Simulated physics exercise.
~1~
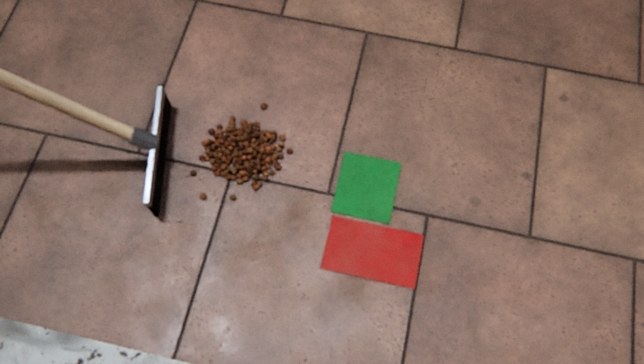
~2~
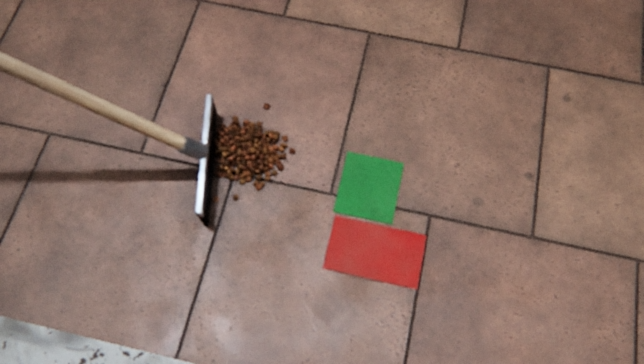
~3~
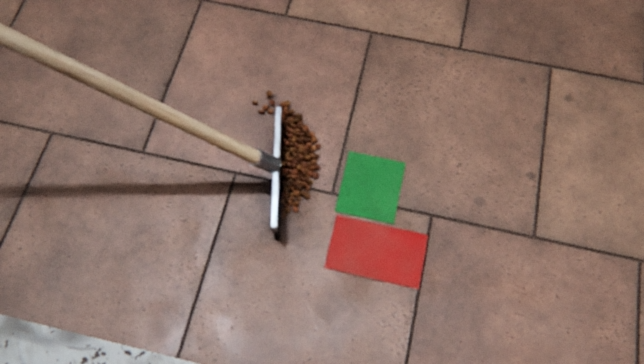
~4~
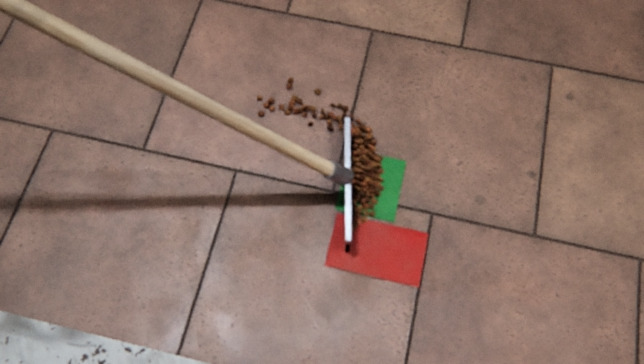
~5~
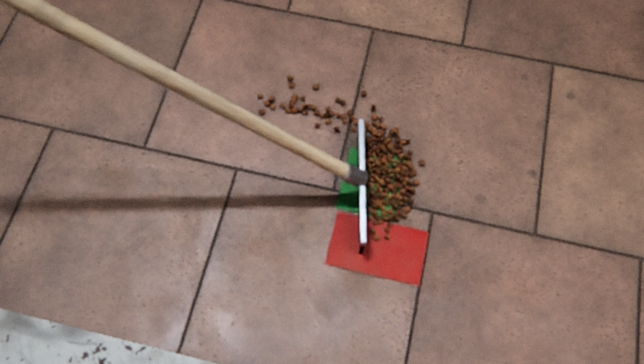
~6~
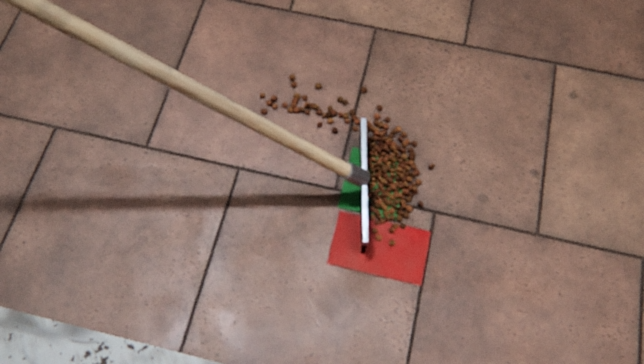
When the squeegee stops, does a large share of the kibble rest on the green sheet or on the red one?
A large share rests on the green sheet, while the red sheet gets only a few pieces. Much of the rest lies on the bare tiles.
On a tiled floor, a squeegee pushes brown kibble right across a green sheet and stops.
